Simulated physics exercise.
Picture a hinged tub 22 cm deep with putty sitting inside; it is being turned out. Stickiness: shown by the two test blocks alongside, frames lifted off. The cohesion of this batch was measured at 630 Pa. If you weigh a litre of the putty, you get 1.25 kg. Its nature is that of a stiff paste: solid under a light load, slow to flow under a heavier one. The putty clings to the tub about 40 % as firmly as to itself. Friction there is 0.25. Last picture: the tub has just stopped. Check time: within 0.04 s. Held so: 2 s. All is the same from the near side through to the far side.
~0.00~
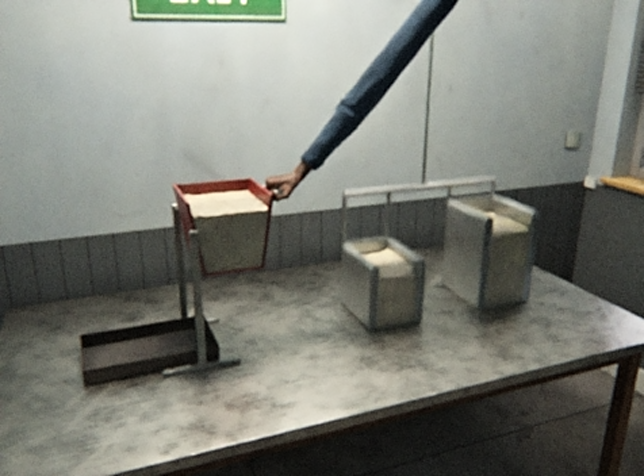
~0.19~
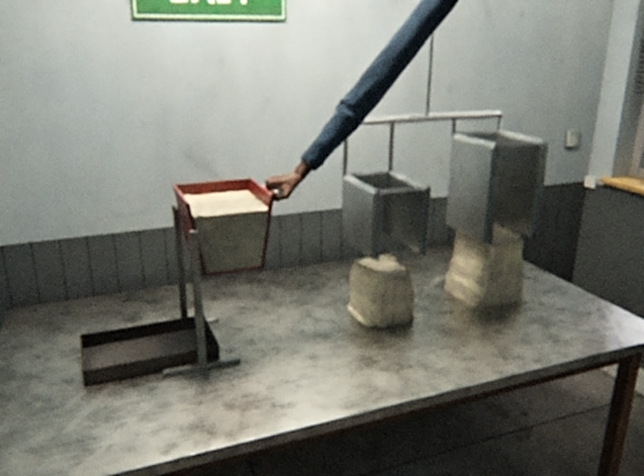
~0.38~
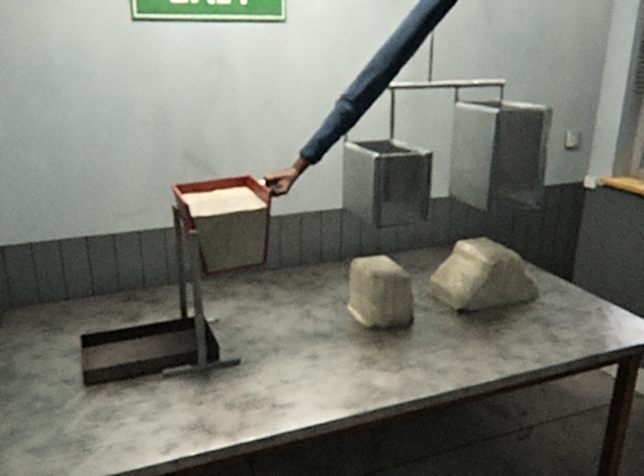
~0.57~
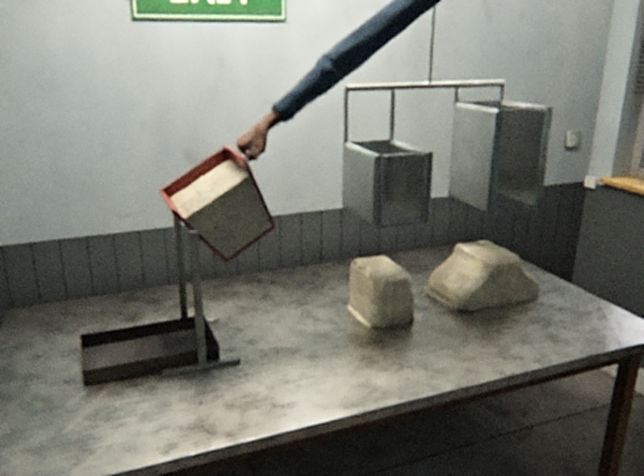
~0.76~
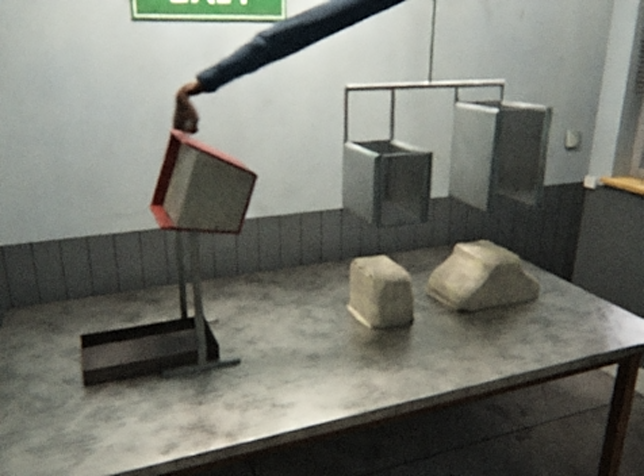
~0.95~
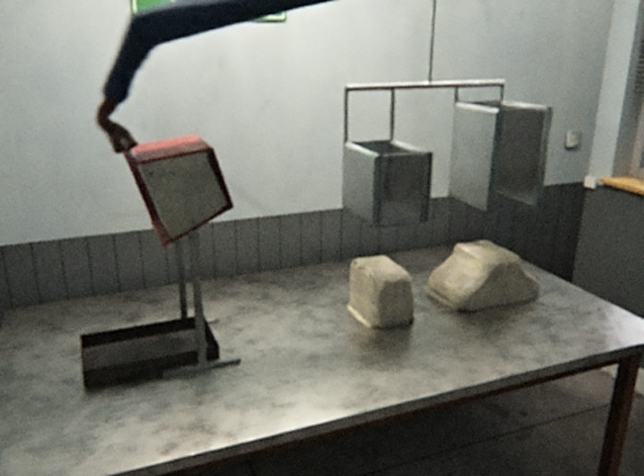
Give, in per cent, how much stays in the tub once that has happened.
Roughly 0 out of 100.
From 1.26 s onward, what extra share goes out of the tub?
Roughly 3 per cent of the load.
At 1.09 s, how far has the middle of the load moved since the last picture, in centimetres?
Roughly 9 cm.
After 1.09 s, the tub is at 106 degrees and holds 69 %.
After 1.26 s, the tub is at 106 degrees and holds 3 %.
After 1.43 s, the tub is at 106 degrees and holds 0 %.
After 1.60 s, the tub is at 106 degrees and holds 0 %.
After 2.95 s, at the end, the tub is at 106 degrees and holds 0 %.
